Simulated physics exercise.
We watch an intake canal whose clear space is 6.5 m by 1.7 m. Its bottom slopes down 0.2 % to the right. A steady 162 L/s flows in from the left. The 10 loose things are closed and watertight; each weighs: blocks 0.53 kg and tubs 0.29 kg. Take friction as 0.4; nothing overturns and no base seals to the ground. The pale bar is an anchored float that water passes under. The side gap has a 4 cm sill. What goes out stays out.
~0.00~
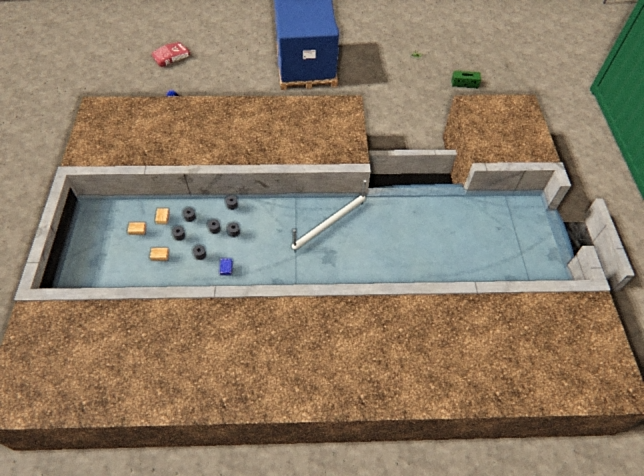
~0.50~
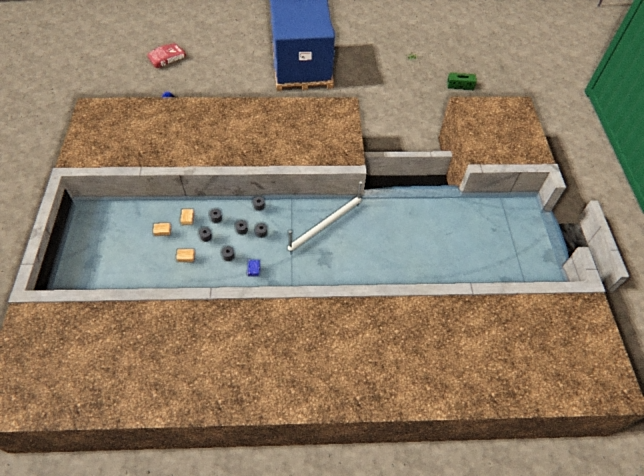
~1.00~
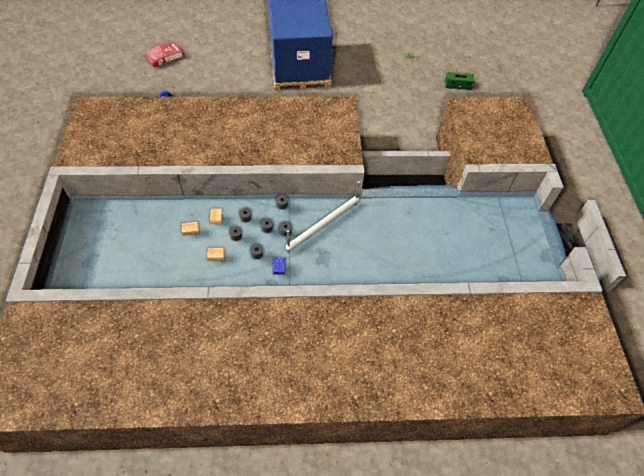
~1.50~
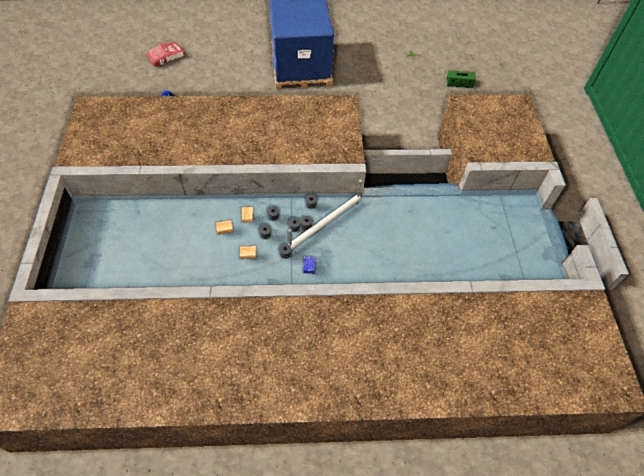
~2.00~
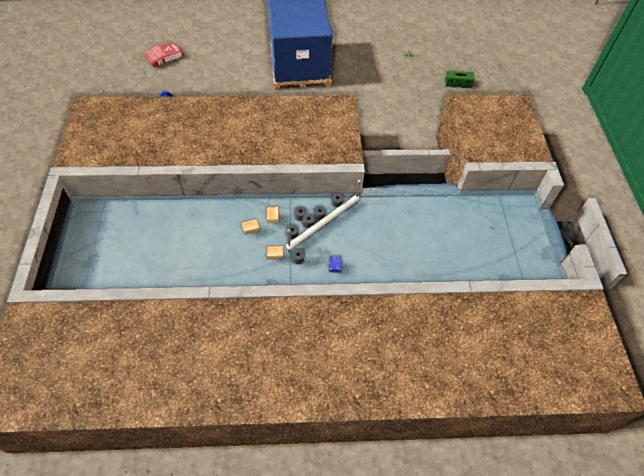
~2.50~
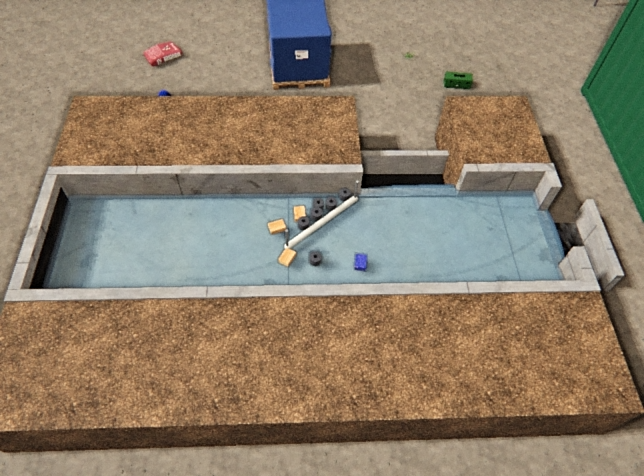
Water carries dark tubs and wooden blocks right against a slanted white bar while a blue block drifts past.
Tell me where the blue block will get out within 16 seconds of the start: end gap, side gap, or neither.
The blue block: End opening.
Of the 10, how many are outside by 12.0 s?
I count 3.
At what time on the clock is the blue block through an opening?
At about 7.5 s.
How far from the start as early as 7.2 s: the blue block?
About 400 cm.
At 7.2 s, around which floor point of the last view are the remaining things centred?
At about (376, 222).
After 3.5 s the blue block is near (410, 255), 2.4 m from its start, afloat; 0 of 10 are out; 10 afloat.
After 7.2 s the blue block is near (538, 227), 4.2 m from its start, afloat; 0 of 10 are out; 10 afloat.
After 12.0 s the blue block has gone out by the end gap; 3 of 10 are out; 7 afloat.
After 16.0 s the blue block has gone out by the end gap; 3 of 10 are out; 7 afloat.
